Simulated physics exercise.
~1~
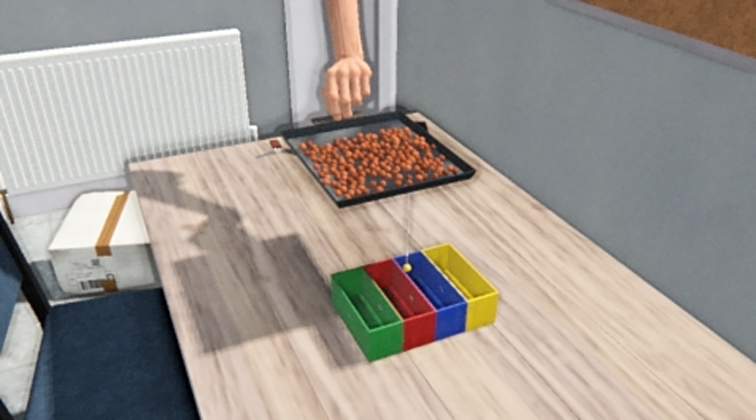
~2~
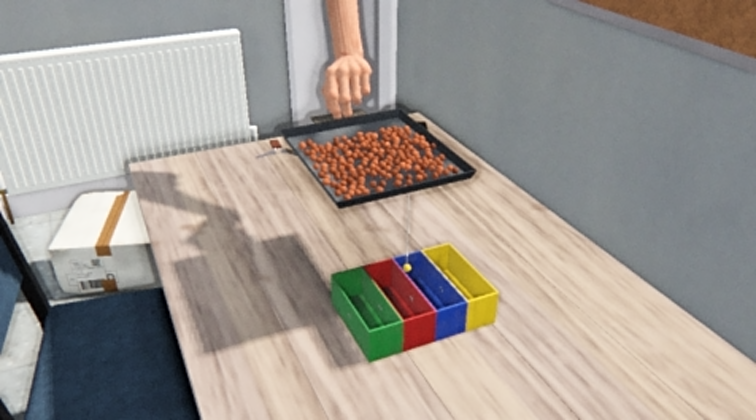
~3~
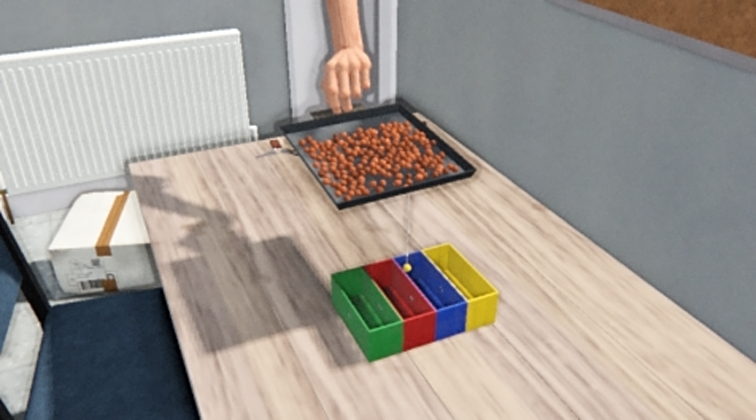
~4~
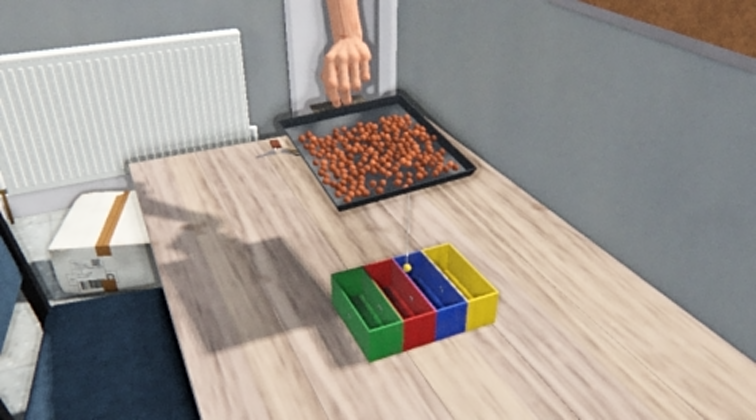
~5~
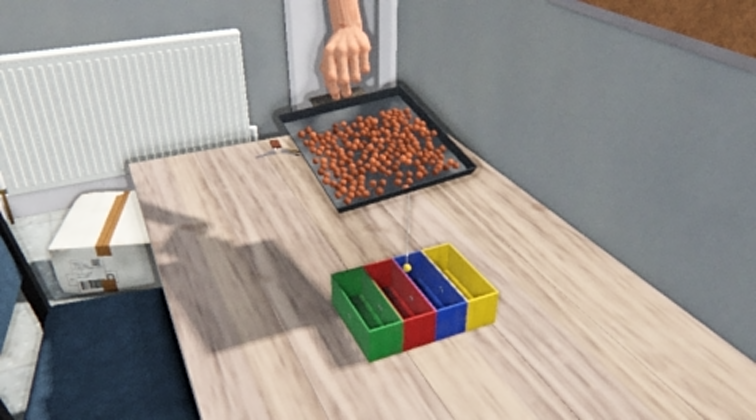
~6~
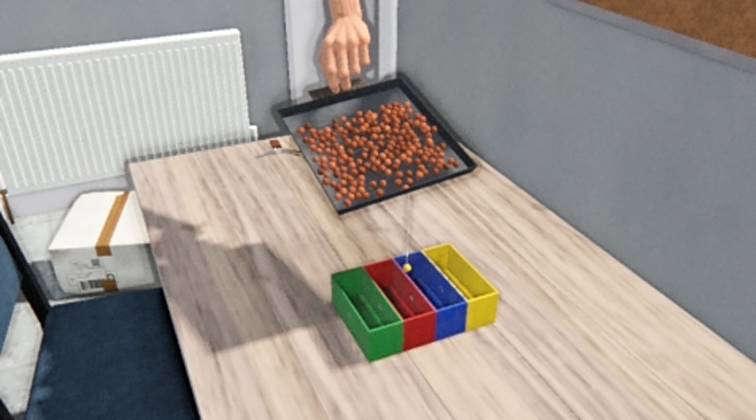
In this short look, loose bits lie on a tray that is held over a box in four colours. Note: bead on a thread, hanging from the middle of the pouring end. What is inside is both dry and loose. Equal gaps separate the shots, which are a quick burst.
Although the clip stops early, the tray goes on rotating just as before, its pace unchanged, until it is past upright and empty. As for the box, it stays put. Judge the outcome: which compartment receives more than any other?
The green compartment receives the most.
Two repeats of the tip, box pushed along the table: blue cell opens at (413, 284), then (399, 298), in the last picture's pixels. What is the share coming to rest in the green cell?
Close to 60 in a hundred first, close to 30 in a hundred second.
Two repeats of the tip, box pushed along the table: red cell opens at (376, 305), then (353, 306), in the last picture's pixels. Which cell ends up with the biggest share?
With the first placing it's the green one, with the second it's red.
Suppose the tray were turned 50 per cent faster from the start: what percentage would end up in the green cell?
Close to 40 in a hundred.
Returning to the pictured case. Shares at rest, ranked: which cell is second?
Runner-up - that red cell.
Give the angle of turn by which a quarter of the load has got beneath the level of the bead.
The tilt is near 80° by then.
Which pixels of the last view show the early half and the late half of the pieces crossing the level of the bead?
First close to (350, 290), next close to (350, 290).
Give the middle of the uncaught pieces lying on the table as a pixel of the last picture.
Those pieces end up centred close to (311, 350).
Shortly afterwards, tray tipped steeply; all but a few on the tray; only a few in the green cell.
Next, tray tipped right over; a little on the tray; near a third in the green cell; a little in the red cell; only a few in the blue cell; only a few in the yellow cell; near half falling or outside the box.
Some moments later, tray tipped past a quarter turn; near a third in the green cell; a little in the red cell; only a few in the blue cell; only a few in the yellow cell; near half falling or outside the box.
In the end, tray tipped past a quarter turn; near a third in the green cell; a little in the red cell; only a few in the blue cell; only a few in the yellow cell; near half outside the box.
